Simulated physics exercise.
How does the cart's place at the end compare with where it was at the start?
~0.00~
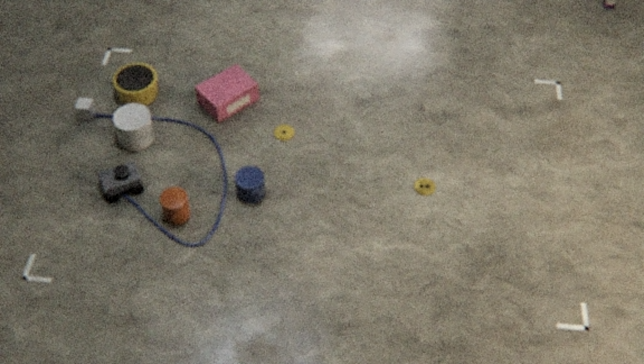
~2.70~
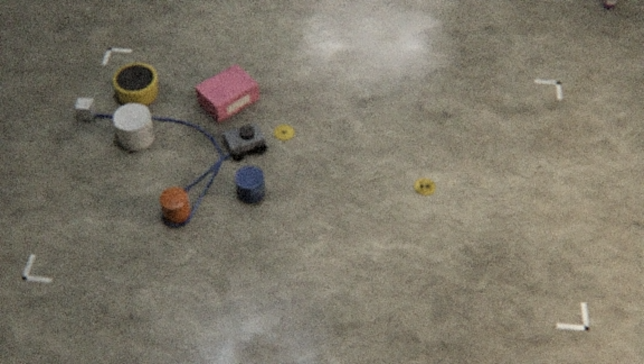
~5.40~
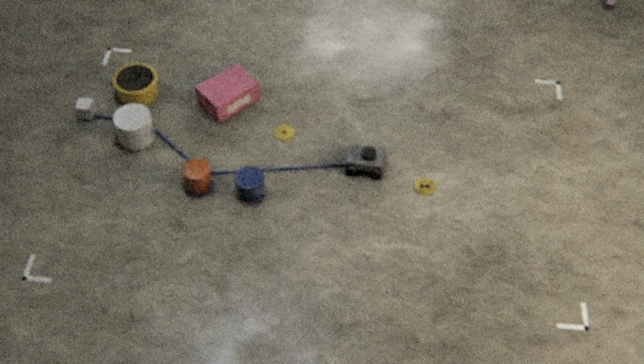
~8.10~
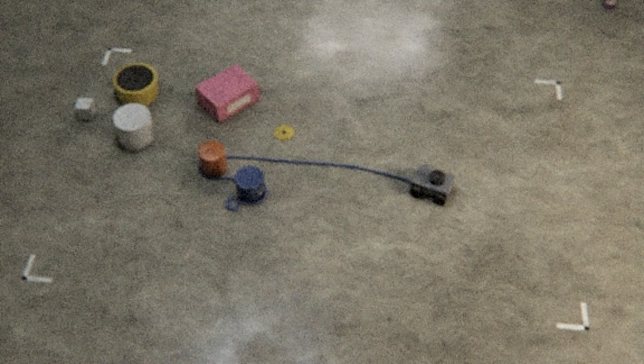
At the start the cart is on the left side, just left of the orange tub. By the end it is well over to the right, at the second yellow mark, with the tubs and buckets all to its left.
